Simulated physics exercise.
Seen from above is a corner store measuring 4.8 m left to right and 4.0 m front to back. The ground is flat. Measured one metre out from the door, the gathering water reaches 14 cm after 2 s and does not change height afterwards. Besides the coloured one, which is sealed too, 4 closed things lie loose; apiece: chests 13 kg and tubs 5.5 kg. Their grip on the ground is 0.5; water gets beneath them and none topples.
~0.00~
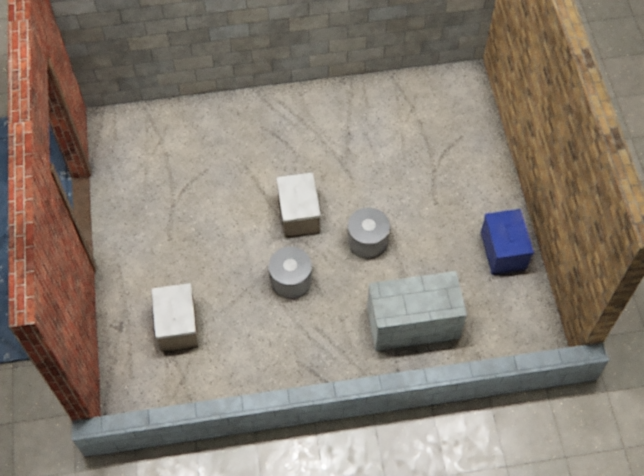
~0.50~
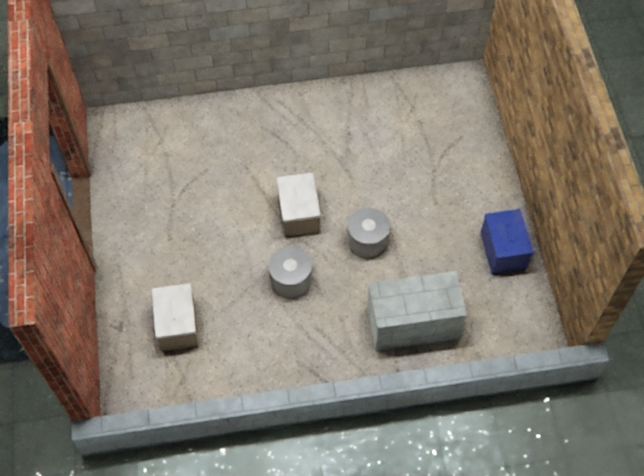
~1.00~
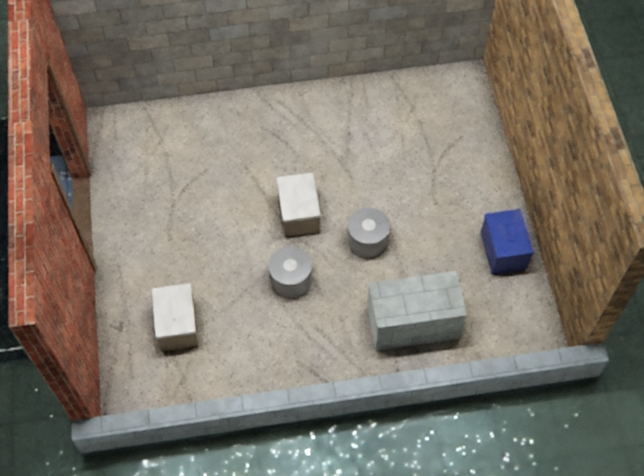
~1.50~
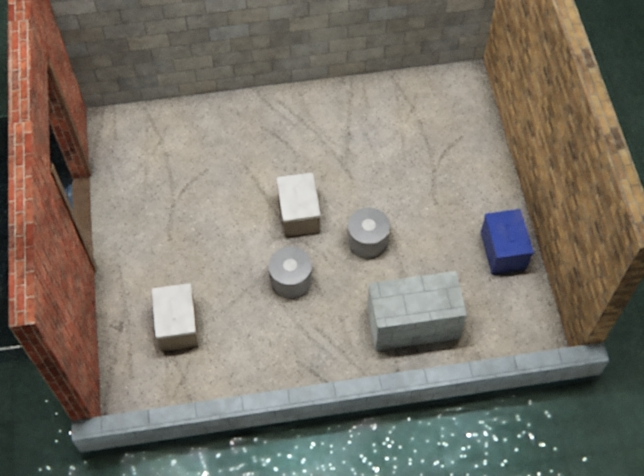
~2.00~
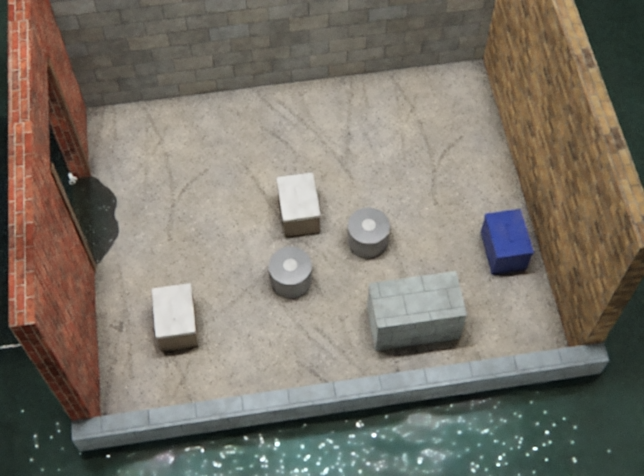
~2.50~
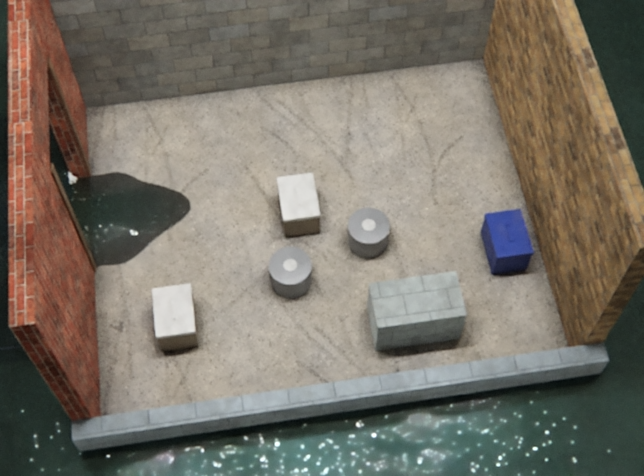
Dark water rising around a walled enclosure, then spreading through the left brick wall's doorway across the floor as the blocks stay still.
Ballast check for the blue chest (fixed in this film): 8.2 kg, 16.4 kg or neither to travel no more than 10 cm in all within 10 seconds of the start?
It will take the heavier choice to stop it.
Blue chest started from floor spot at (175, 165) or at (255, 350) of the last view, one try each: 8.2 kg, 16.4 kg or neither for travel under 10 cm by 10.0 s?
Taking them in turn, neither mass keeps it, and the lighter mass keeps it.
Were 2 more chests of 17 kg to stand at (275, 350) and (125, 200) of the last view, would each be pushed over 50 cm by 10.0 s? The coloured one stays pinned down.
Note, in sequence: Not exceeded, exceeded.
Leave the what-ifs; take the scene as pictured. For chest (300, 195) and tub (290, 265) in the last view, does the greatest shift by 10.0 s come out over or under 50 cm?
Respectively: Threshold not reached and threshold exceeded.
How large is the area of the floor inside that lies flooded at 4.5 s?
At that time the wet patch spans about 9.0 m2.
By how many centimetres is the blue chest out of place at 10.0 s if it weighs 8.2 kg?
About 20 cm.
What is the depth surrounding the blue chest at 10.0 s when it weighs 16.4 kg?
Depth: Approx. 5 cm.
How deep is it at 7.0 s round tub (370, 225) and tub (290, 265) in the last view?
1 and 3 cm.
After 3.5 s the blue chest would be 0 cm from its start with 8.2 kg and 0 cm from its start with 16.4 kg; 0 cm of water round it then.
After 4.5 s the blue chest would be 0 cm from its start with 8.2 kg and 0 cm from its start with 16.4 kg; 0 cm of water round it then.
After 7.0 s the blue chest would be 0 cm from its start with 8.2 kg and 0 cm from its start with 16.4 kg; 1 cm of water round it then.
After 10.0 s the blue chest would be 23 cm from its start with 8.2 kg and 0 cm from its start with 16.4 kg; 5 cm of water round it then.
